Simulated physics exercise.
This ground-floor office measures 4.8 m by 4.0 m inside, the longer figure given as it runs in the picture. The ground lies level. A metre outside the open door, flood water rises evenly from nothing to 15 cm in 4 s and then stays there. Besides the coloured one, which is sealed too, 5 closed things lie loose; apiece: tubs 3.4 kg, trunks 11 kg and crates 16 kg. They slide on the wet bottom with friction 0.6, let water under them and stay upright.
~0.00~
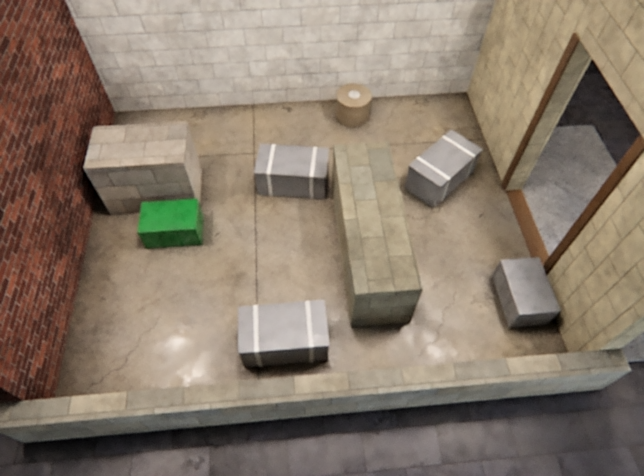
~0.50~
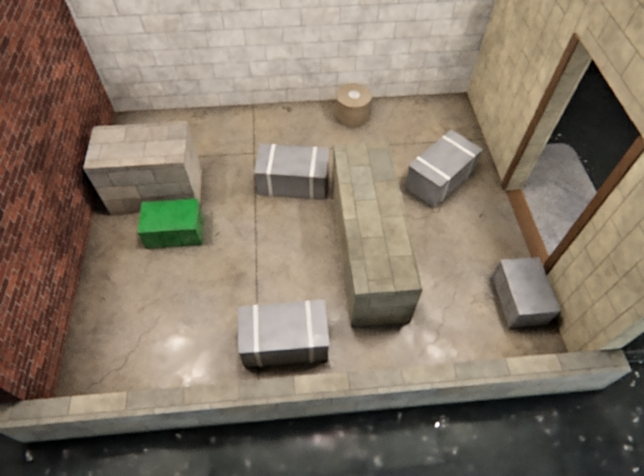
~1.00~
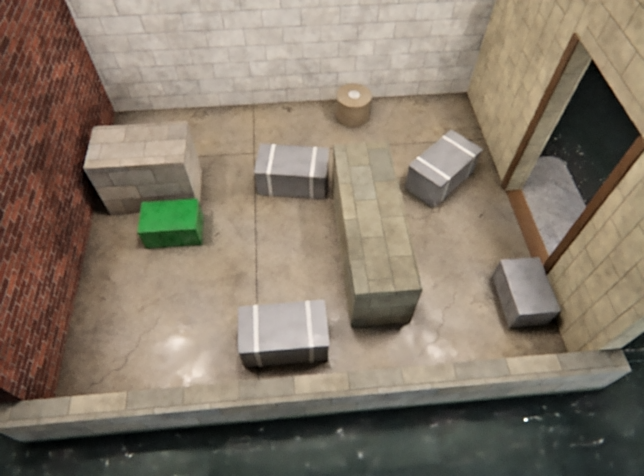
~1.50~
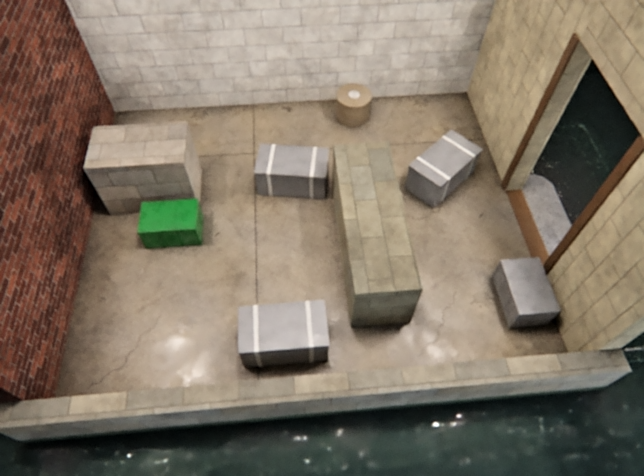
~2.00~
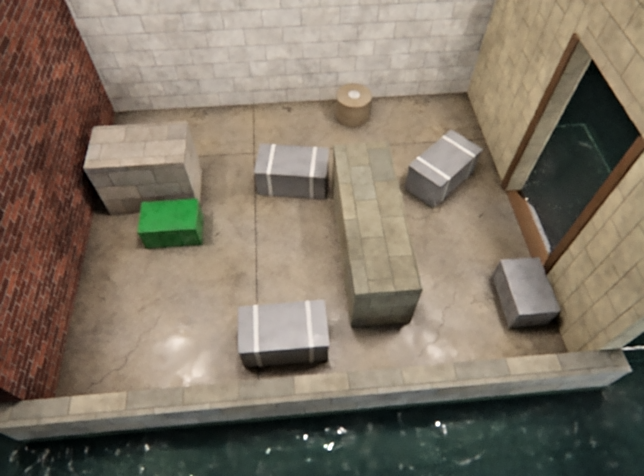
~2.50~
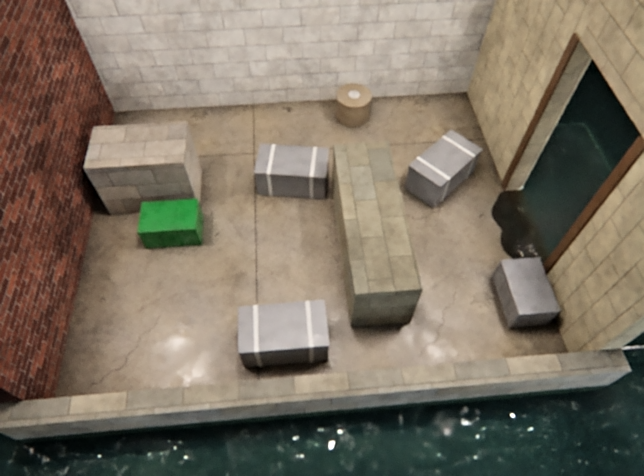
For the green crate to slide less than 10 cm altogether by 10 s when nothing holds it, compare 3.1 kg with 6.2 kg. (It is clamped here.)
I expect that the smaller load will do.
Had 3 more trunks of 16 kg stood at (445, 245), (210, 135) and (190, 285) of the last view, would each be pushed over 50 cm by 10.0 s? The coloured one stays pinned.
In turn: Over, short of it, short of it.
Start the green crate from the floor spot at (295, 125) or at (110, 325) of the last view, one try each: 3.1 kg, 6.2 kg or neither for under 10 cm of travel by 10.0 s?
In turn: Neither holds; either load holds.
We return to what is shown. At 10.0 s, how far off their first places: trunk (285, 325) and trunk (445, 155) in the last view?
In that order: 0 cm, 80 cm.
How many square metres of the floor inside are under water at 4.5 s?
Some 2.5 m2.
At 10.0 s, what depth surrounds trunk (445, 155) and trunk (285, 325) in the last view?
About 5 and 3 cm.
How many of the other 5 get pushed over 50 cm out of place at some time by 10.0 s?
That makes 3.
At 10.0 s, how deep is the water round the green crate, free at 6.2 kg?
About 0 cm.
After 3.5 s the green crate would be 0 cm from its start with 3.1 kg and 0 cm from its start with 6.2 kg; 0 cm of water round it then.
After 4.5 s the green crate would be 0 cm from its start with 3.1 kg and 0 cm from its start with 6.2 kg; 0 cm of water round it then.
After 7.0 s the green crate would be 0 cm from its start with 3.1 kg and 0 cm from its start with 6.2 kg; 0 cm of water round it then.
After 10.0 s the green crate would be 0 cm from its start with 3.1 kg and 0 cm from its start with 6.2 kg; 0 cm of water round it then.
